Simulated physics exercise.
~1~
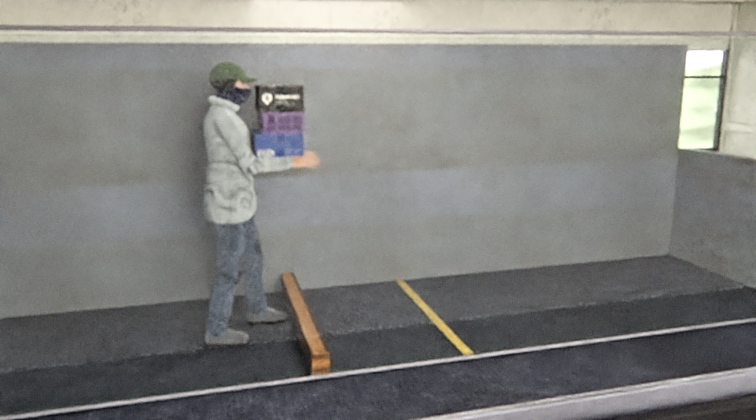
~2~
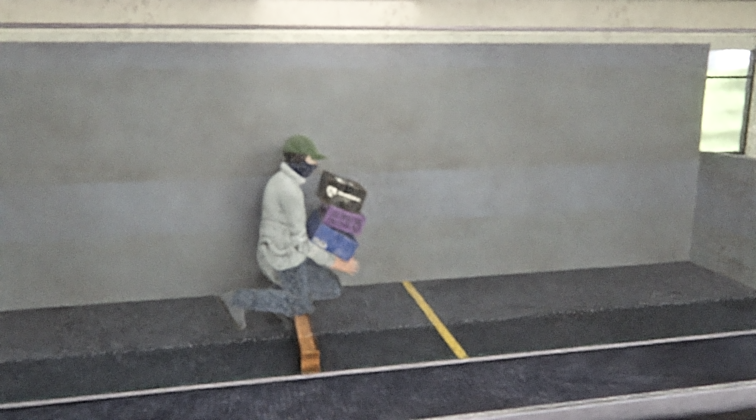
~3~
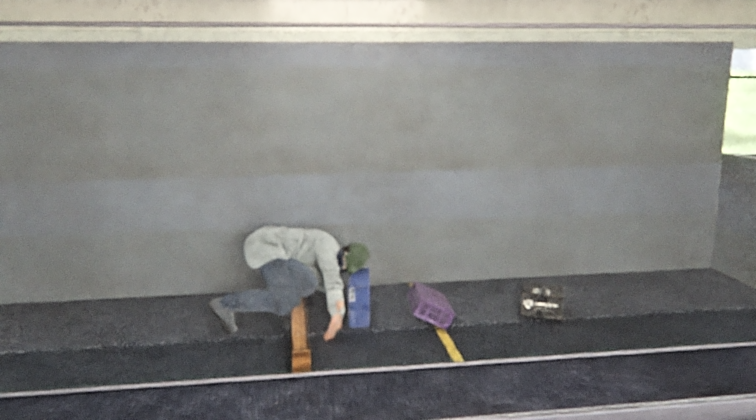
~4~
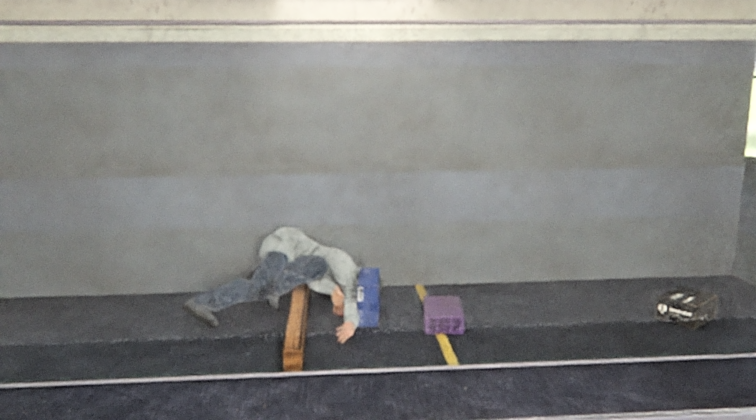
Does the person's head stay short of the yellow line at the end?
Yes, the person's head comes to rest short of the yellow line, down beside the blue box.
